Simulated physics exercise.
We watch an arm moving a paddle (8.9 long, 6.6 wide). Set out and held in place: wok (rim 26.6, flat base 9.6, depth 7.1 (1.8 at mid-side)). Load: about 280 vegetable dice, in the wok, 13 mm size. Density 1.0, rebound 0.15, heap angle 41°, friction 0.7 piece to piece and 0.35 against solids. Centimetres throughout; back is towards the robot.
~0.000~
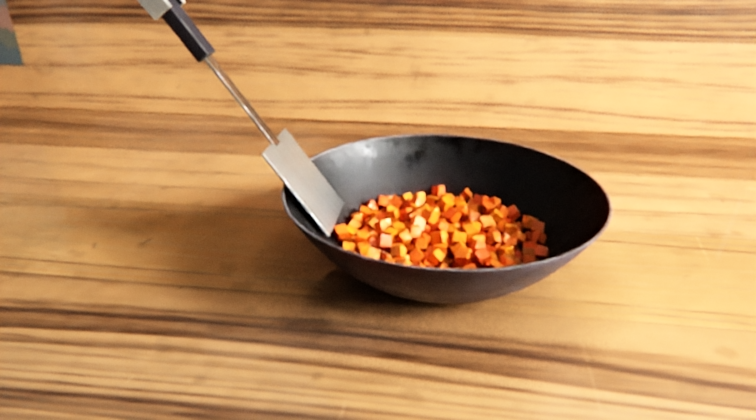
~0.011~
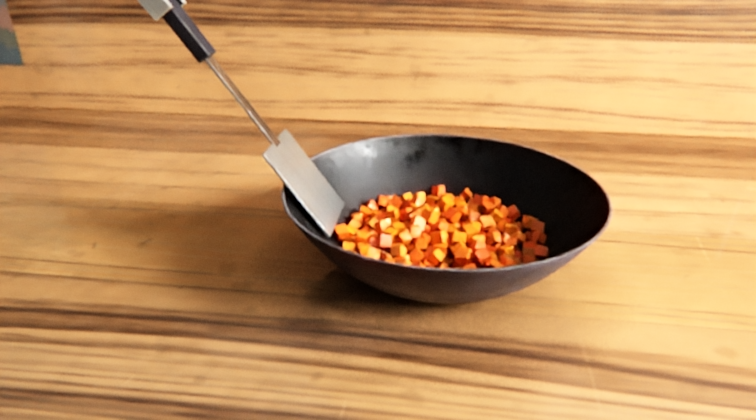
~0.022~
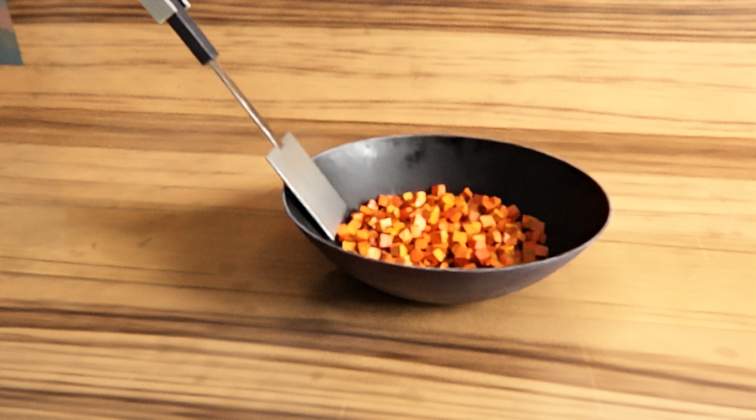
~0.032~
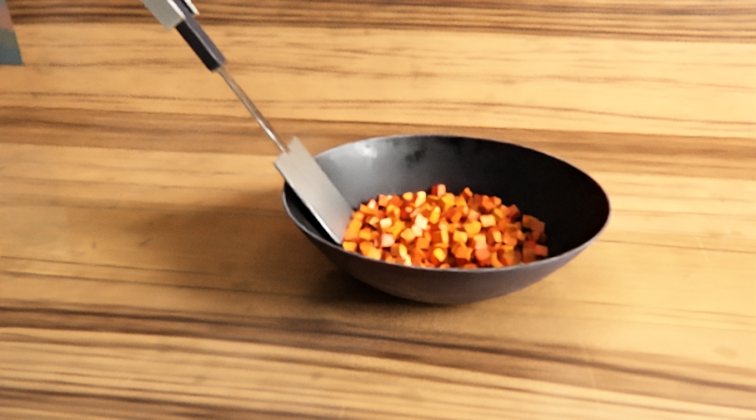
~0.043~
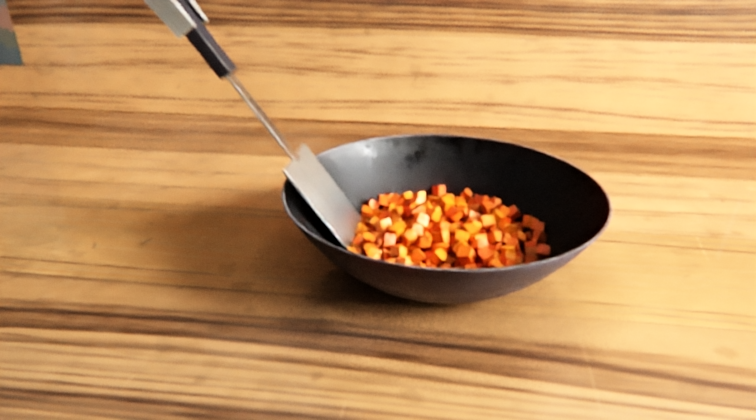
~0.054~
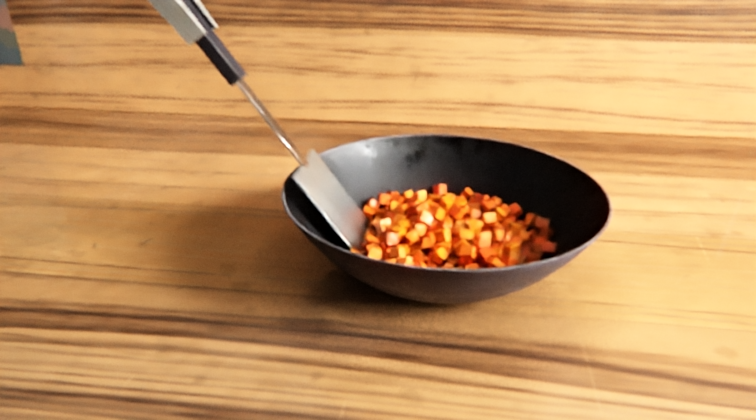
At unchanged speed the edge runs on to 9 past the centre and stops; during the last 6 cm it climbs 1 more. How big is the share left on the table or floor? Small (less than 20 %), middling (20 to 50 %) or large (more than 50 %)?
Answer: Middling; 20 to 50 % of the vegetable dice finish on the table or floor.
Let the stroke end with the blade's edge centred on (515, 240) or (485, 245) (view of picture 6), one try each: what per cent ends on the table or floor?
About 15 and 5 per cent.
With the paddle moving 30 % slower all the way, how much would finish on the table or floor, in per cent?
It would be near 25 per cent.
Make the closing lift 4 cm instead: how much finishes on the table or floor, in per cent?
About 35 per cent.
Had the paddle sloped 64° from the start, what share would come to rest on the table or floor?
It would be near 35 per cent.
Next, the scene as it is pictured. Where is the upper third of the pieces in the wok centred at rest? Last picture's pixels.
Around (547, 218).
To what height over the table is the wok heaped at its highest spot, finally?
About 7.5 cm.
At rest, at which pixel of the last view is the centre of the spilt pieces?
Near (690, 276).
After 0.13 s, sloping 54°, highest piece 8 above the table; 281 in the wok.
After 0.21 s, sloping 54°, highest piece 10 above the table; 272 in the wok, 9 on the blade or in flight.
After 0.45 s, sloping 54°, highest piece 10 above the table; 188 in the wok, 73 on the table or floor, 20 on the blade or in flight.
After 1.50 s, sloping 54°, highest piece 7 above the table; 188 in the wok, 93 on the table or floor.
At rest, 188 in the wok, 93 on the table or floor. That is 33 % on the table or floor.
